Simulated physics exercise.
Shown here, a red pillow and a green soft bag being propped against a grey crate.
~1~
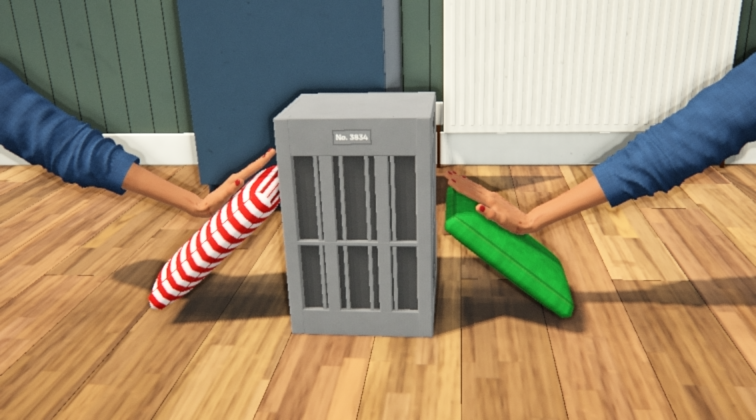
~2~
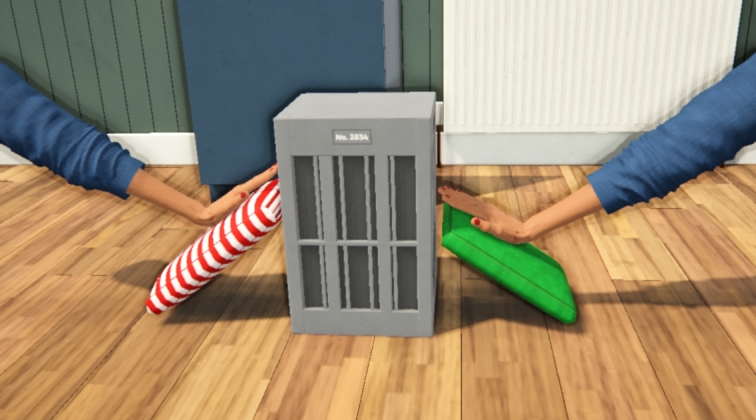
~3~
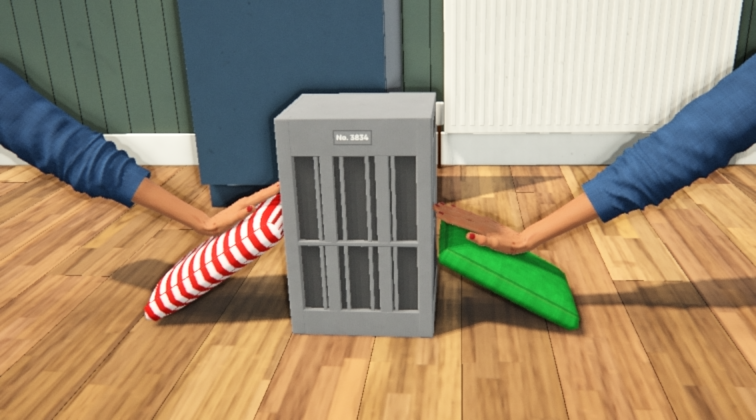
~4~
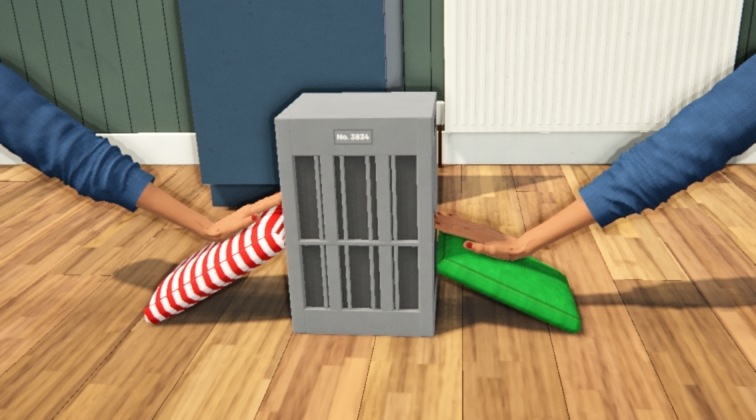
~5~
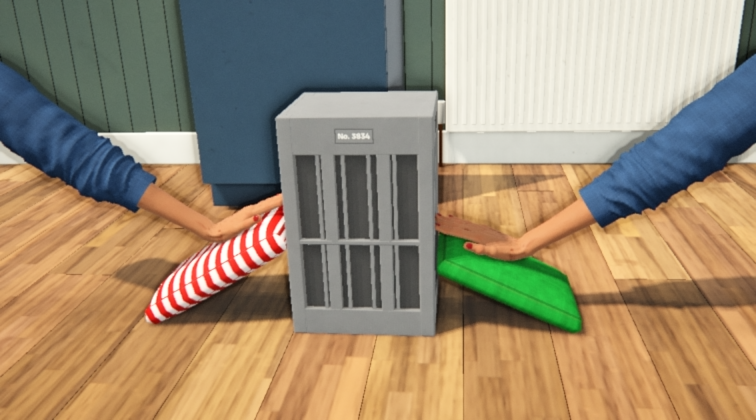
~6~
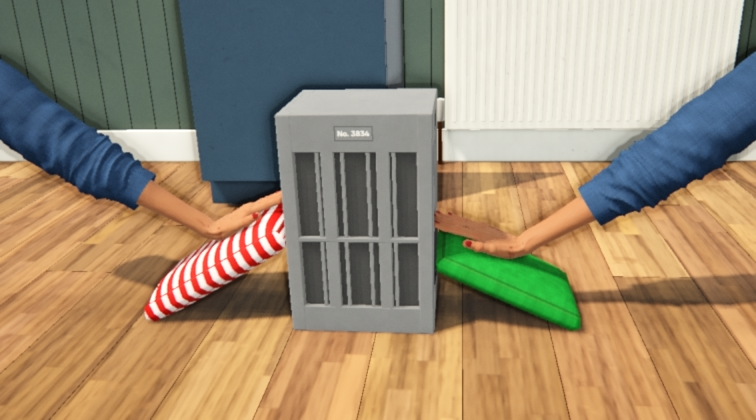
A grey crate with barred panels stands upright on a wooden floor, seen from the front and slightly above, before a green panelled wall, a blue panel and a white radiator. A red-and-white striped pillow leans on its left side and a green soft bag on its right, a blue-sleeved arm reaching to each. The hands press down slightly, both items slump to lower slants, then barely move, while the view stays steady.
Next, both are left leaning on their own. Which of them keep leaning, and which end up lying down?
I would expect this: The red pillow ends up lying down, the green soft bag ends up lying down.
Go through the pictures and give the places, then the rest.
The first picture shows pillow foot (155, 304), head (265, 200); soft bag foot (567, 313), head (450, 224).
The second picture shows pillow foot (153, 309); soft bag foot (571, 318).
The third picture shows pillow foot (151, 315); soft bag foot (574, 325).
The fourth picture shows pillow foot (150, 318); soft bag foot (576, 327).
The fifth picture shows pillow foot (151, 318); soft bag foot (577, 328).
The sixth picture shows pillow foot (151, 316), head (280, 240), at a low slant; soft bag foot (576, 325), head (441, 265), at a low slant.
Then, 0.28 s on from there, pillow flat on the floor near (223, 284); soft bag flat on the floor near (510, 292).
Then, 0.56 s on from there, pillow flat on the floor near (223, 286); soft bag flat on the floor near (510, 293).
In the end, pillow flat on the floor near (223, 286); soft bag flat on the floor near (510, 293). The red pillow slips and lies down and the green soft bag slumps to the floor.
